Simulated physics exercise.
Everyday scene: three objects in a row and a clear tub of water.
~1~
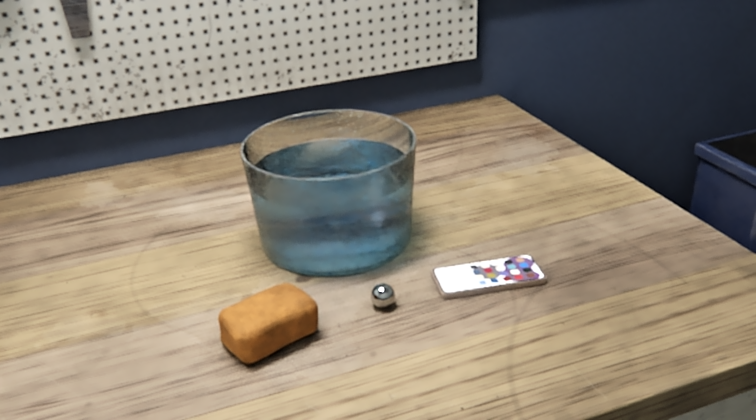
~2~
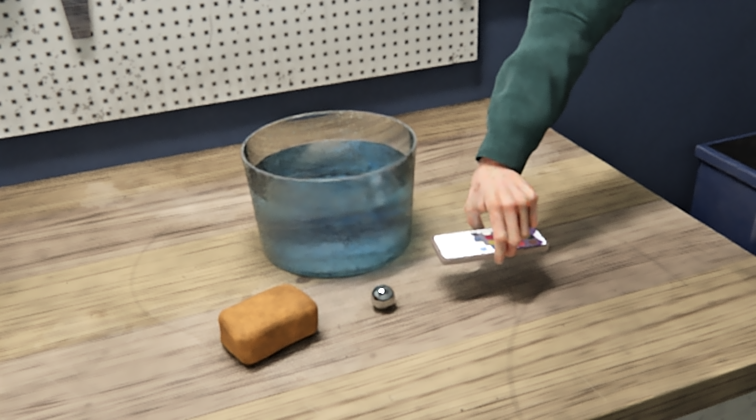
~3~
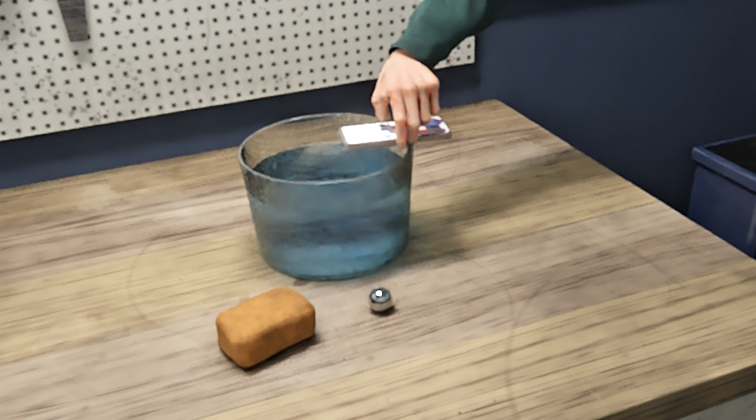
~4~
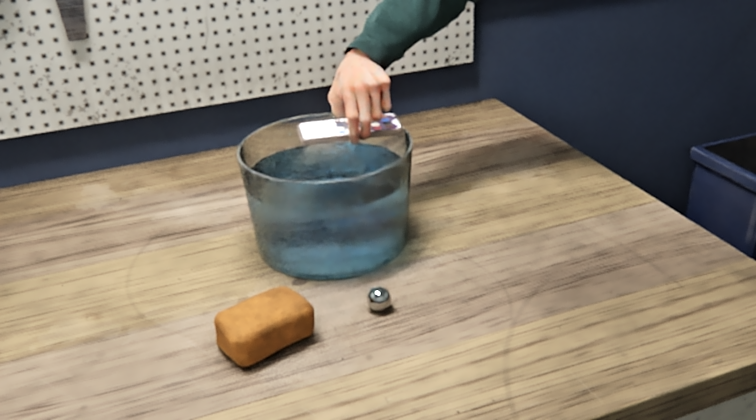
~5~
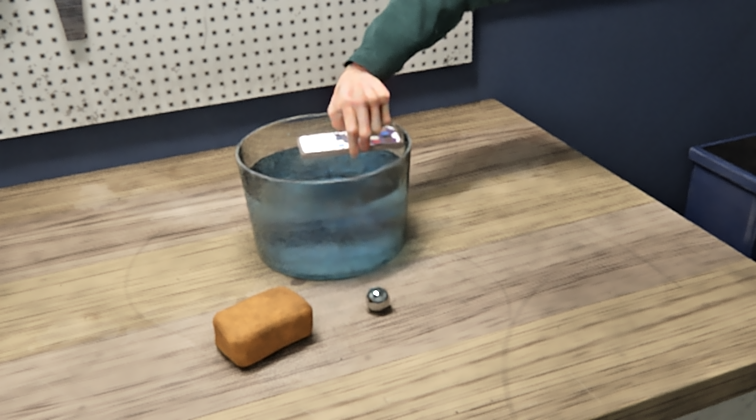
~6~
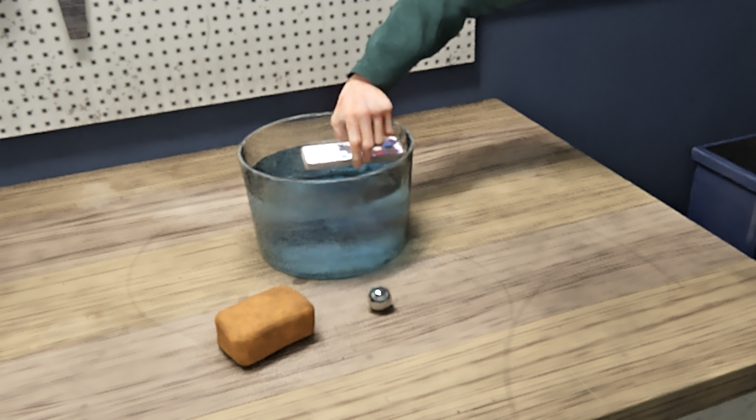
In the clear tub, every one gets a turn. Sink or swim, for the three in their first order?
Obs. - left is buoyant; middle heads down; right heads down.
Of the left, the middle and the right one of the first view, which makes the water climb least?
You want the central body.
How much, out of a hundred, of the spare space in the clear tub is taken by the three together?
Share used: Roughly 12 percent.
Shortly, the phone ends at the bottom.
Then, the steel ball ends at the bottom.
At the finish, the bread roll bobs at the top; afloat, bread roll.
